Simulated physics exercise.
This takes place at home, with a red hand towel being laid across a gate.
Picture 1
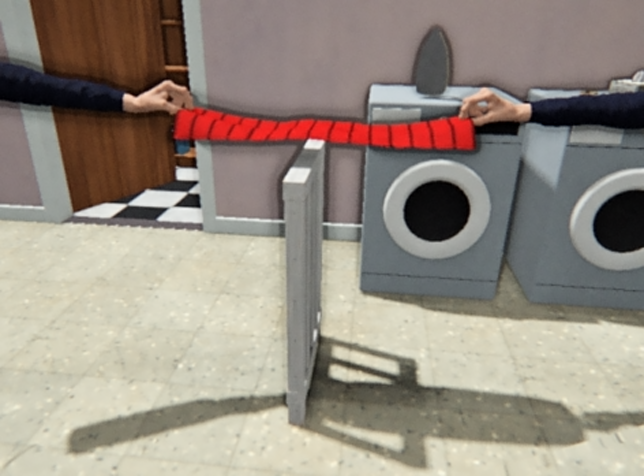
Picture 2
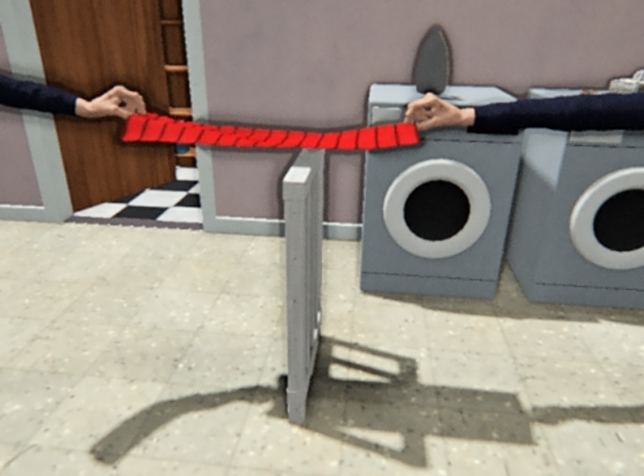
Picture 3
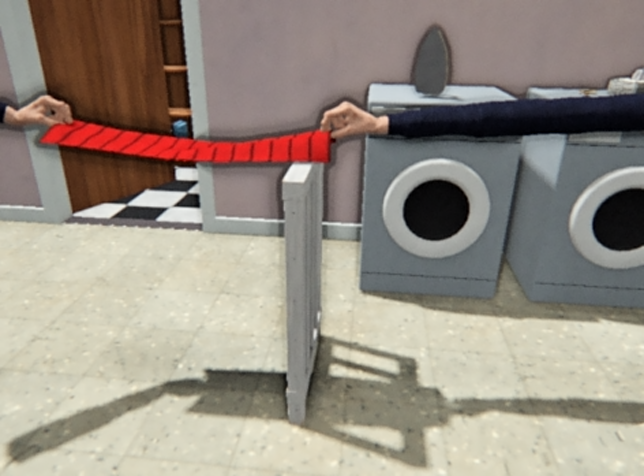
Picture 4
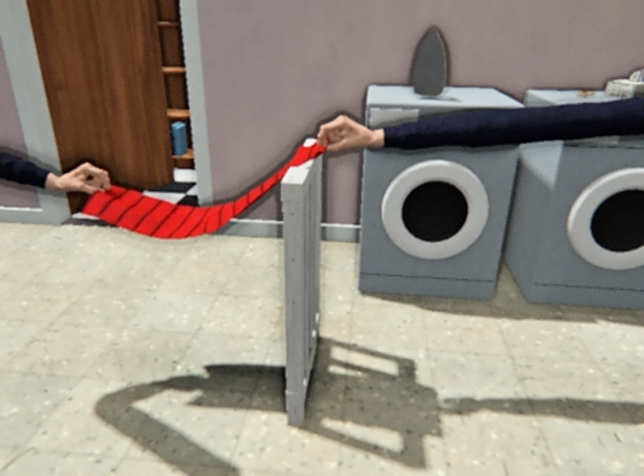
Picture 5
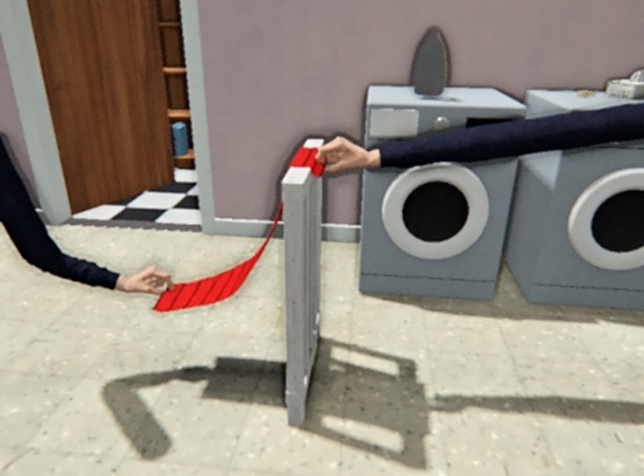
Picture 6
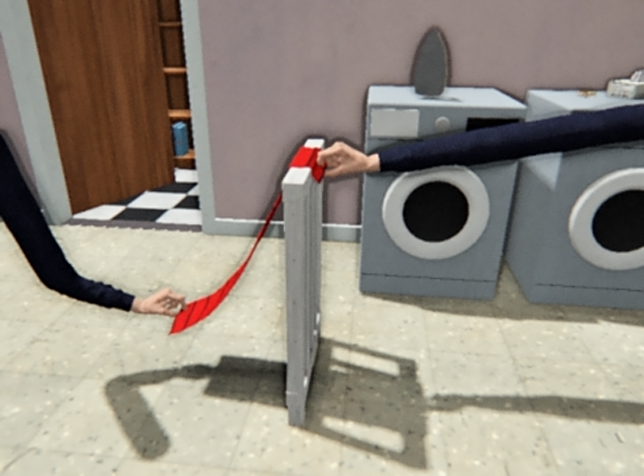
To begin with, two hands stretch a red cloth level above a narrow gray gate, near washing machines. The hands carry it left until its right end is over the gate, then the left hand lowers its end well down while the right hand stays at the top, leaving most of the cloth on the left.
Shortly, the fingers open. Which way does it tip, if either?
My prediction is it will come away on the left.
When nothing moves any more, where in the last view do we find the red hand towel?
Close to (264, 372).
Then, 0.22 s past the final frame, hand towel sliding left.
Then, 0.42 s past the final frame, hand towel clear of the top and falling near (262, 346).
Then, 0.62 s past the final frame, hand towel in a heap on the floor near (264, 371).
When it is over, hand towel in a heap on the floor near (264, 372). The red hand towel falls on the left side.
